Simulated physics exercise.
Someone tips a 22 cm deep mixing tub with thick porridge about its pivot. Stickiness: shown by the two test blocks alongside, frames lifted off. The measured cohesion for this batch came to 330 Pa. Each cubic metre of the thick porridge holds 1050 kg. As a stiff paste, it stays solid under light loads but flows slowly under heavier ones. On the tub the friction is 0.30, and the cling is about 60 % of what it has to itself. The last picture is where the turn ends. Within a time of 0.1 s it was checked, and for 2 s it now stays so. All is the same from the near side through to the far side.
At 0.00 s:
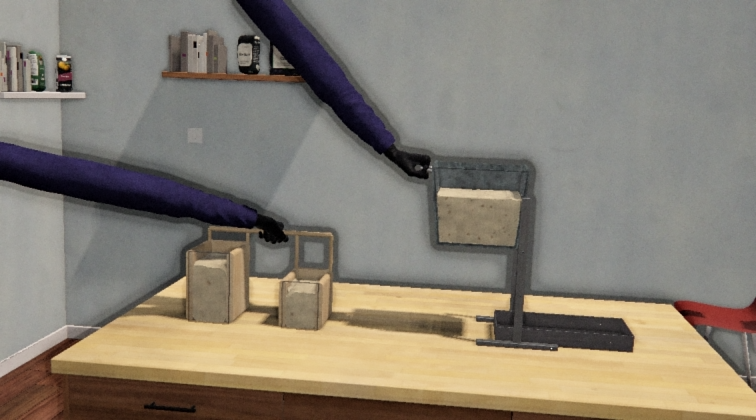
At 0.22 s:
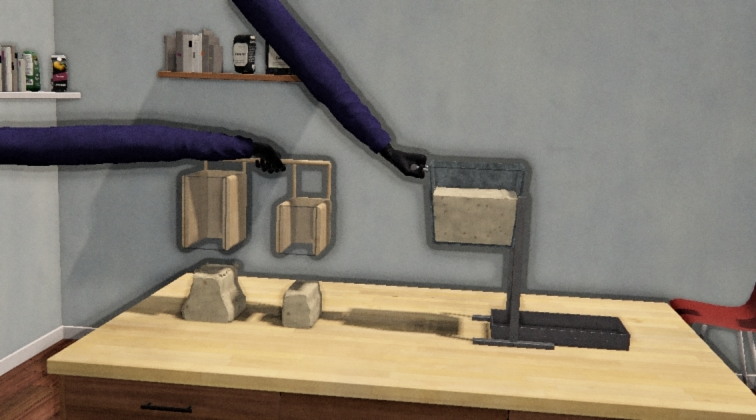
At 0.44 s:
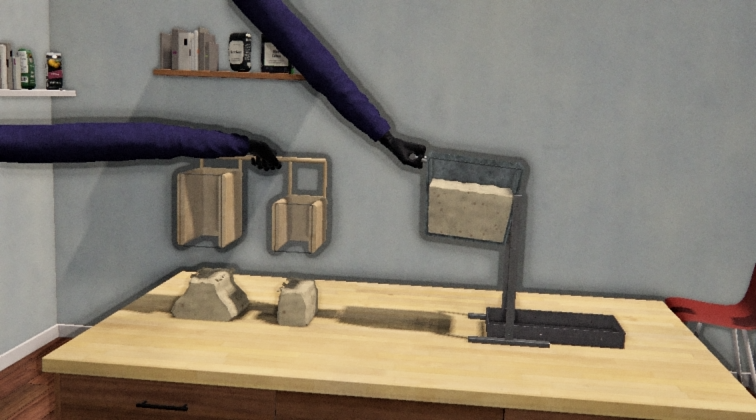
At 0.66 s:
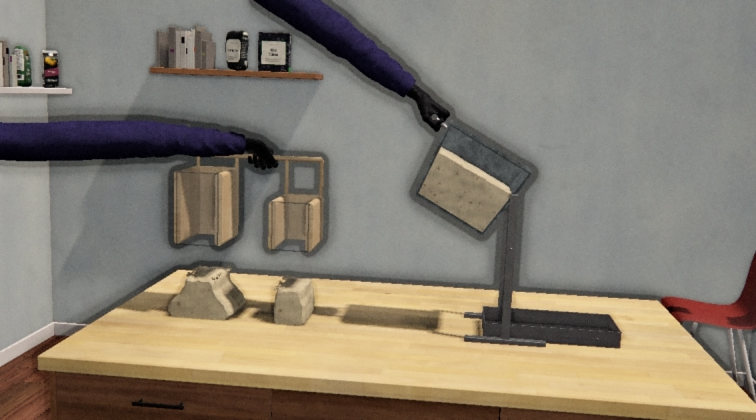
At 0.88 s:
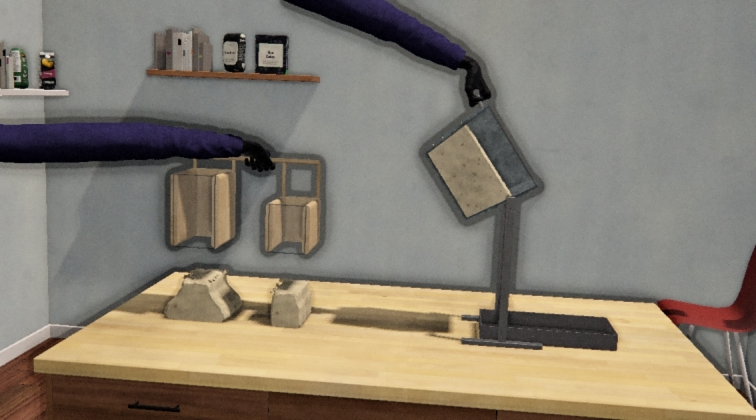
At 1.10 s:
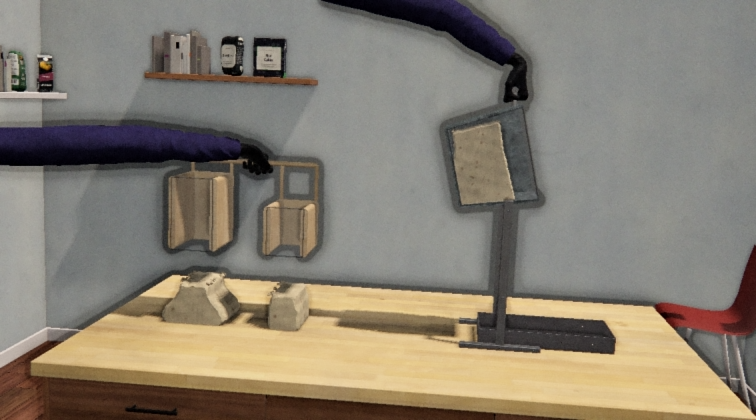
In a grey-walled room with shelves and a red chair, a pale wooden worktop is seen from the front and slightly above, the view shifting slightly. Two dark-blue-sleeved arms reach in from the left, one over two beige moulds around pale blocks, the other at a clear tub on a dark stand. The moulds rise, the left block slumps and widens, then the tub turns clockwise with its pale contents.
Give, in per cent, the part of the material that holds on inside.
The part that holds on is close to 89 per cent.
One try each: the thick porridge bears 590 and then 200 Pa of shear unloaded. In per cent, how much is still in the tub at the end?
Respectively, close to 100 % and close to 65 %.
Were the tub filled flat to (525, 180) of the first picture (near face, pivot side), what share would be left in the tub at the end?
It would be close to 60 percent.
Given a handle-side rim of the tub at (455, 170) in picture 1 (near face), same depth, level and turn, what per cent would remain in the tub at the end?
100 %.
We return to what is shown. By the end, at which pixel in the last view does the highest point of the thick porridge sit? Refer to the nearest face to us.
The highest point sits at around (486, 153).
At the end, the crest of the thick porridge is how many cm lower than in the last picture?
Roughly 9 cm.
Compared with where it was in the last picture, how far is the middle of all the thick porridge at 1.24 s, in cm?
The change is near 3 cm.
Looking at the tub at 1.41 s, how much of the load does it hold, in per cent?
Around 95 percent stays in the tub.
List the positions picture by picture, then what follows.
In the first frame, handle-side rim at (435, 167), tilt 0 degrees; highest point of the thick porridge at (508, 198); test blocks 19 cm, 12 cm high (left to right).
In the second frame, handle-side rim at (431, 166), tilt 0 degrees; highest point of the thick porridge at (504, 197); test blocks 15 cm, 12 cm high (left to right).
In the third frame, handle-side rim at (430, 157), tilt 5 degrees; highest point of the thick porridge at (435, 186); test blocks 13 cm, 12 cm high (left to right).
In the fourth frame, handle-side rim at (452, 124), tilt 29 degrees; highest point of the thick porridge at (442, 153); test blocks 13 cm, 12 cm high (left to right).
In the fifth frame, handle-side rim at (490, 106), tilt 56 degrees; highest point of the thick porridge at (464, 127); test blocks 13 cm, 12 cm high (left to right).
In the sixth frame, handle-side rim at (524, 108), tilt 77 degrees; highest point of the thick porridge at (495, 123); test blocks 13 cm, 12 cm high (left to right).
By 1.24 s, the tub is at 77 degrees and holds 100 %.
By 1.41 s, the tub is at 77 degrees and holds 97 %.
By 1.58 s, the tub is at 77 degrees and holds 93 %.
By 1.75 s, the tub is at 77 degrees and holds 92 %.
By 3.10 s, at the end, the tub is at 77 degrees and holds 89 %.
